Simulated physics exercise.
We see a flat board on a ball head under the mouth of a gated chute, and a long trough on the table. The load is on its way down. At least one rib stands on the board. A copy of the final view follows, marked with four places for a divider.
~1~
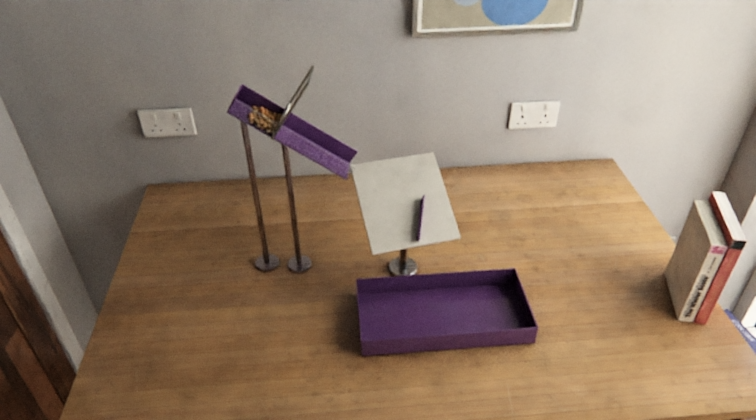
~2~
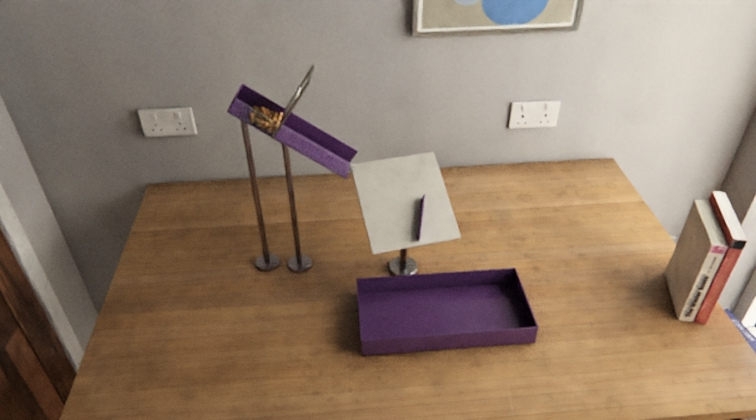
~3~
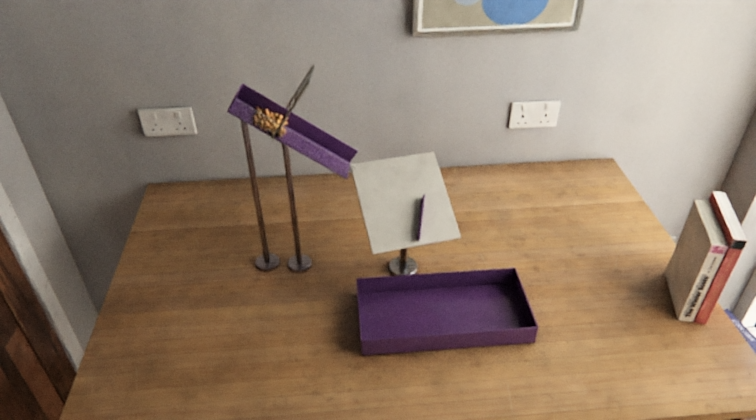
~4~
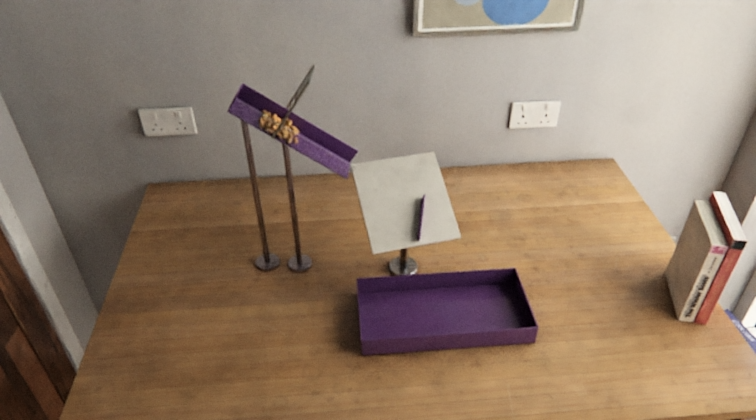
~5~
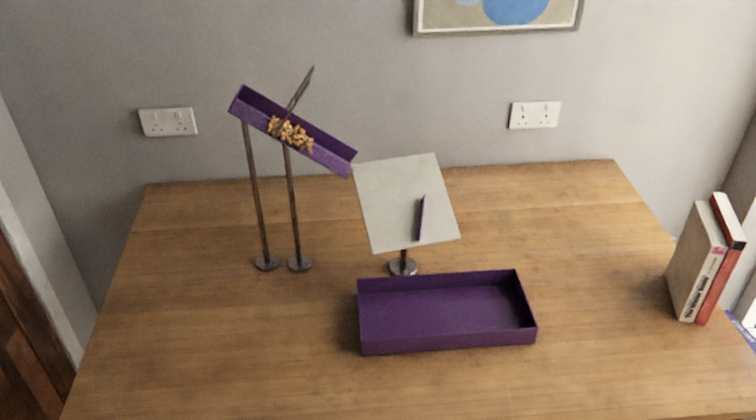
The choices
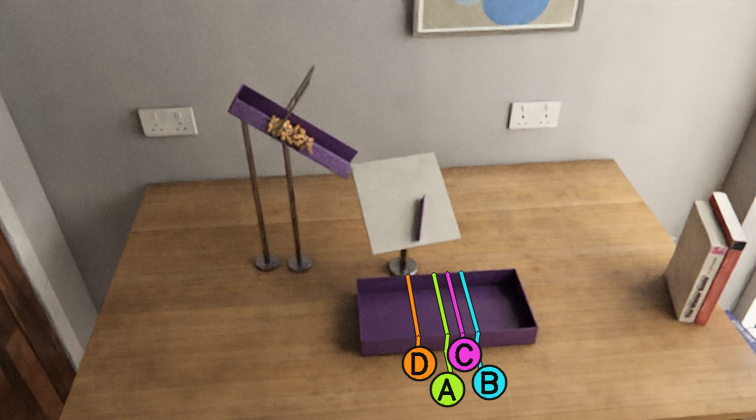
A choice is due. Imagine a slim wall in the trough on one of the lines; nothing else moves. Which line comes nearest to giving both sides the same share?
D.
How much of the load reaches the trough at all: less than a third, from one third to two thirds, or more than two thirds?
It is more than two thirds.
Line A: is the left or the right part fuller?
The left side.
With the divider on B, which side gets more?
Left.
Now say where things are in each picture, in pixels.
Load behind the gate at (268, 118), round wooden beads; lip of the chute at (348, 171), sloping gently, in the first picture.
Middle of the board at (405, 200), tilted gently; middle of its low edge at (418, 245); of its high edge at (393, 158), in the second picture.
Front corners of the trough at (362, 340) and (538, 327), empty; front of the load at (284, 133), in the third picture.
Middle of the load at (278, 128); its front at (296, 142), about a quarter of the way to the lip; rib from (424, 195) to (419, 238), in the fourth picture.
Middle of the load at (290, 130); its front at (310, 152), about half of the way to the lip, in the fifth picture.
On the marked copy, line A crosses the front rim at (447, 334); line B crosses the front rim at (477, 332); line C crosses the front rim at (462, 333); line D crosses the front rim at (418, 336).
If A is chosen, of what is caught, most on the left of the divider, a small part on the right.
If B is chosen, of what is caught, nearly all on the left of the divider, a small part on the right.
If C is chosen, of what is caught, most on the left of the divider, a small part on the right.
If D is chosen, of what is caught, about two thirds on the left of the divider, about a third on the right.
